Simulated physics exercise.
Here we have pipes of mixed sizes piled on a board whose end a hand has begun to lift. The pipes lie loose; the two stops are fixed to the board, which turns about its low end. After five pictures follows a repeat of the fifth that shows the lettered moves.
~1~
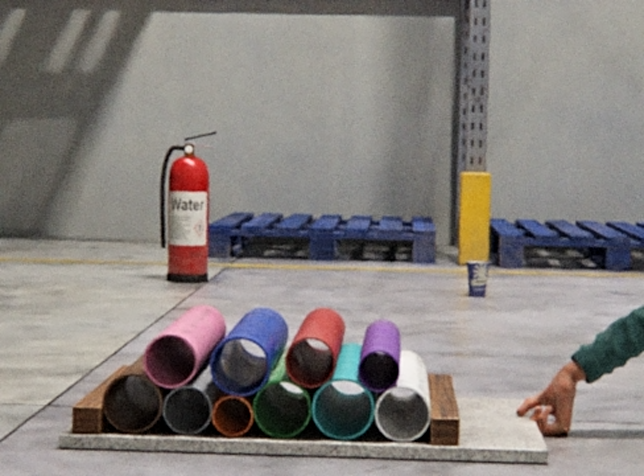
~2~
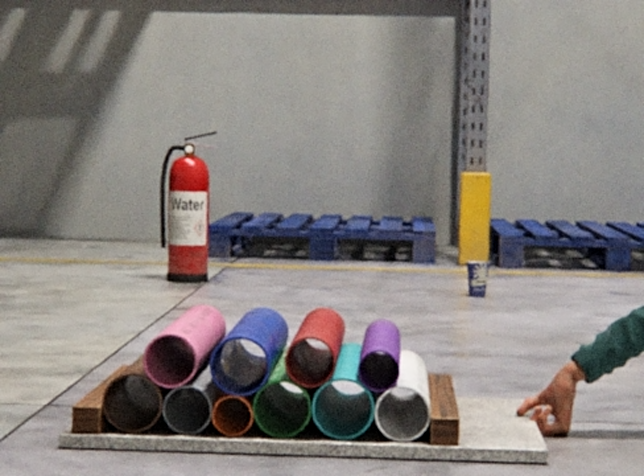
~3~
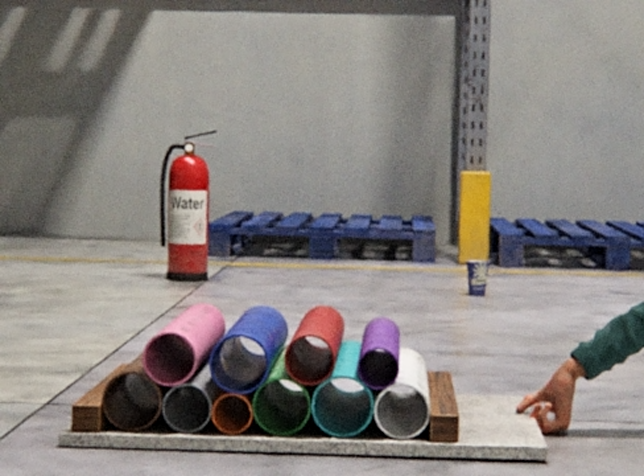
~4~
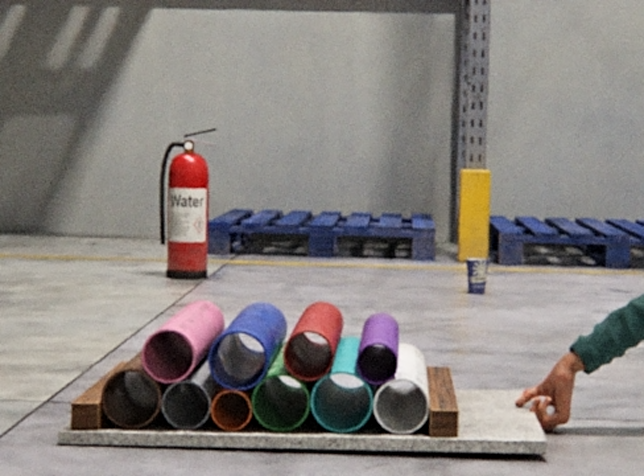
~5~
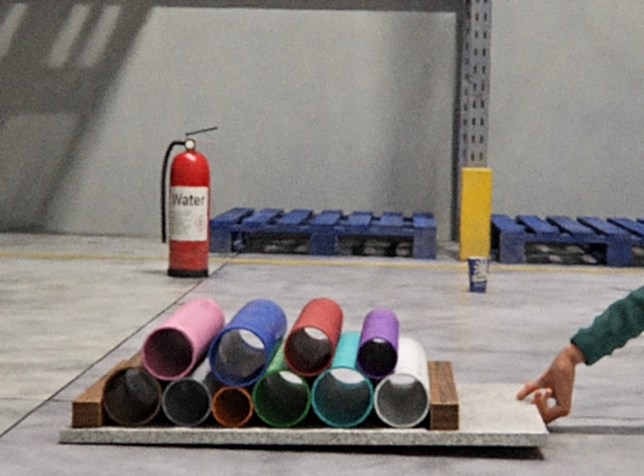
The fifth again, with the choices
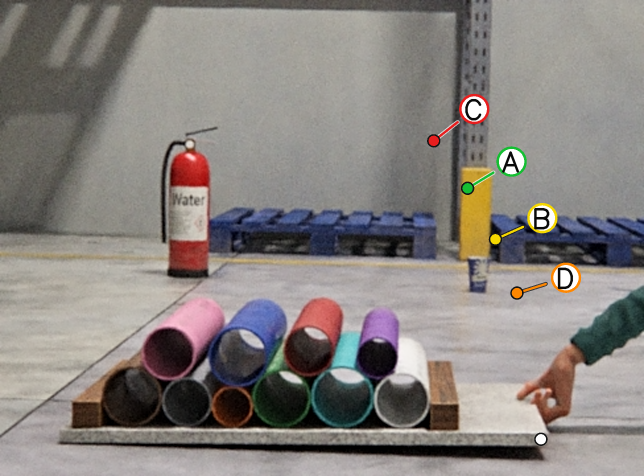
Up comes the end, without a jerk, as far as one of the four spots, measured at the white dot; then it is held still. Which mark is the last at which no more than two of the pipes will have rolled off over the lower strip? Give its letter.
Mark B is as high as it can go.
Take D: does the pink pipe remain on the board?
Yes.
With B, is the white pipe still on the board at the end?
Yes, with B.
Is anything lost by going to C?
At C: Yes.
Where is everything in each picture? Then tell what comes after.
In the first picture, board (311, 409); brown pipe (133, 403); grey pipe (188, 410).
In the second picture, grey pipe (188, 410); orange pipe (233, 415).
In the third picture, board (310, 407); turquoise pipe (342, 406); white pipe (402, 411); blue pipe (240, 364).
In the fourth picture, board (310, 403); brown pipe (131, 398); grey pipe (187, 405).
In the fifth picture, board (311, 398); brown pipe (132, 396); grey pipe (187, 401).
On the marked copy, A at (468, 188); B at (495, 239); C at (434, 141); D at (517, 293); the white dot at (541, 439).
With B. Early on, board at 16°.
Further on, board at 26°.
At the end, board at 26°, none over the low batten.
As for the rest, A three over the low batten (blue, red, pink); C three over the low batten (blue, red, pink); D none over the low batten.
